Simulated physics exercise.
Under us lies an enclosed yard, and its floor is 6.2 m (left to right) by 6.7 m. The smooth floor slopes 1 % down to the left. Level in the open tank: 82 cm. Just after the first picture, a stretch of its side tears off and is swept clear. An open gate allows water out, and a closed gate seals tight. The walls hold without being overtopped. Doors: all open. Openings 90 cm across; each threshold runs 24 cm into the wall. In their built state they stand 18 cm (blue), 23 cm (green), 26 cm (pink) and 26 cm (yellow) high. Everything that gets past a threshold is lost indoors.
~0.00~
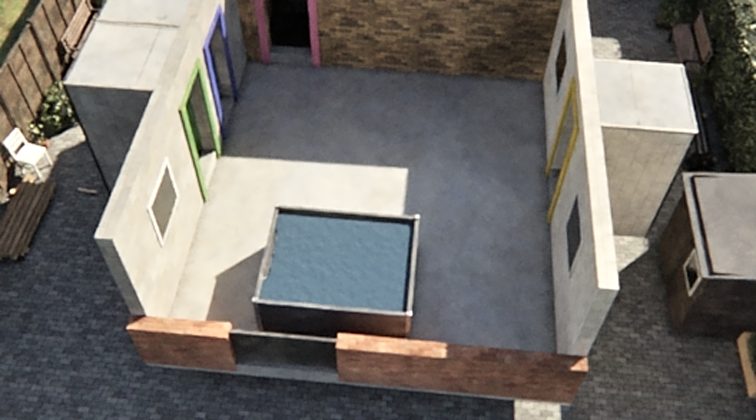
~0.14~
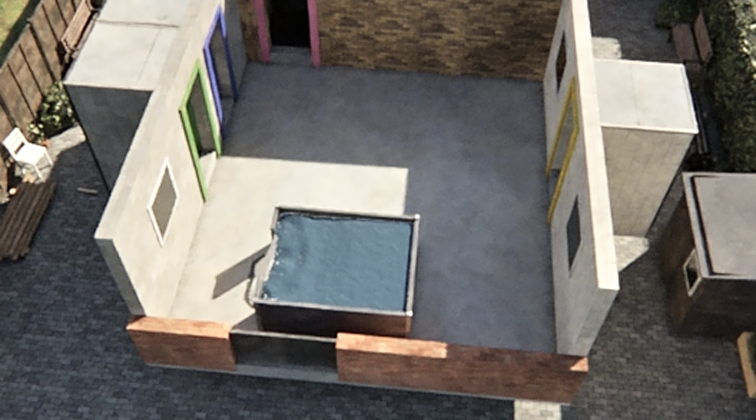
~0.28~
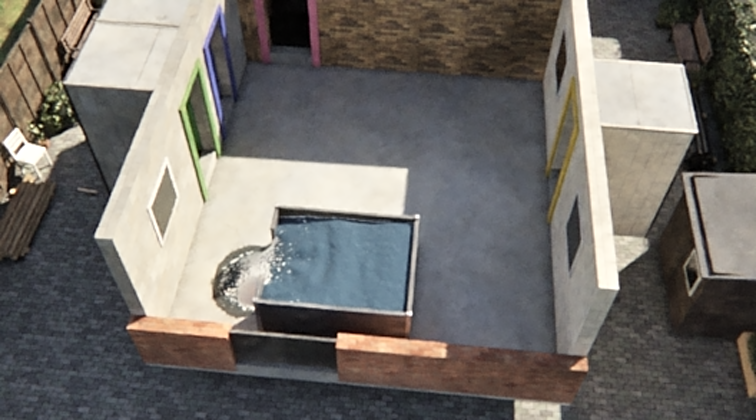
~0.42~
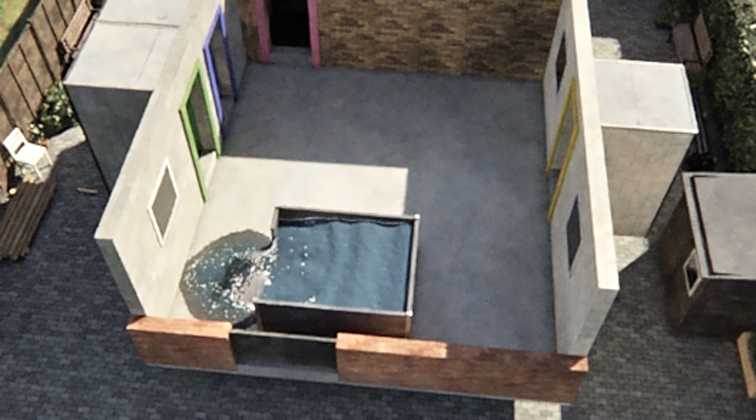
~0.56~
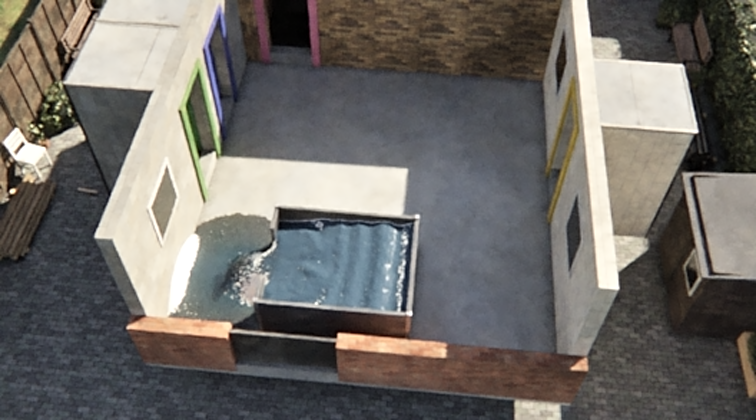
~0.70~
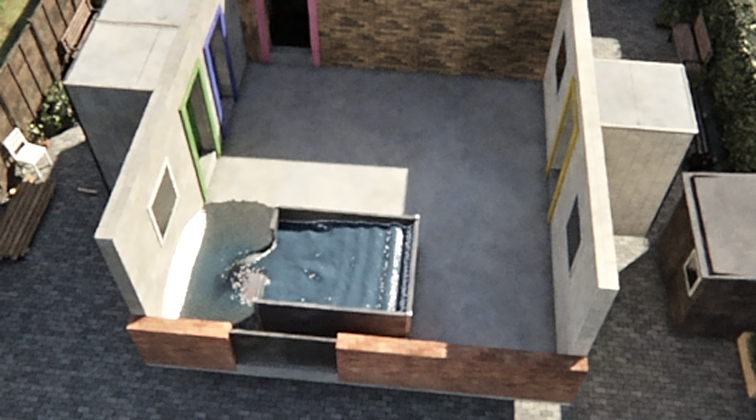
Open tank of water in a walled yard losing part of its left side, water pouring out and spreading across the floor.
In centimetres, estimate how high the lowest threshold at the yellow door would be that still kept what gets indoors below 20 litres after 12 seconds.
It comes to roughly 6.5 cm.
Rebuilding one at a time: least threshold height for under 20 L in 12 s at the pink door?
For pink: Close to 18 cm.
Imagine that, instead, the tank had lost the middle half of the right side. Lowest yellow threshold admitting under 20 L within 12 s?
It should stand roughly 10.0 cm high.
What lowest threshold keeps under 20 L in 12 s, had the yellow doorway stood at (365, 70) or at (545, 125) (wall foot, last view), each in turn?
In turn: About 9.5 cm, about 9.0 cm.
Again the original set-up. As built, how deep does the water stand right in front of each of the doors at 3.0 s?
Door by door, in centimetres - blue 7, green 13, pink 22, yellow 0.
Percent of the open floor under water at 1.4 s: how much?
Close to 15 per cent is wet.
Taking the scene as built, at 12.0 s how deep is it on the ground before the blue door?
9.0 cm.
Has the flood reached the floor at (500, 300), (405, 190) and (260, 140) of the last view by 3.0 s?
Listed order - unwetted, unwetted, soaked through.
After 1.4 s water covers 15 % of the floor, deepest (59 cm) near (161, 343); it has not reached the yellow door.
After 3.0 s water covers 45 % of the floor, deepest (36 cm) near (161, 343); it has not reached the yellow door.
After 12.0 s water covers 100 % of the floor, deepest (15 cm) near (200, 217); 7 cm at the yellow door, 0 litres in over its 26 cm threshold.
At the yellow door as built, the water arrived by 4.7 s and peaked near 12 cm at 8.4 s.
With a threshold of 5.5 cm, 28 litres would have come in within the 12 s; with 7.5 cm, 12 litres. So under 20 litres takes about 6.5 cm.
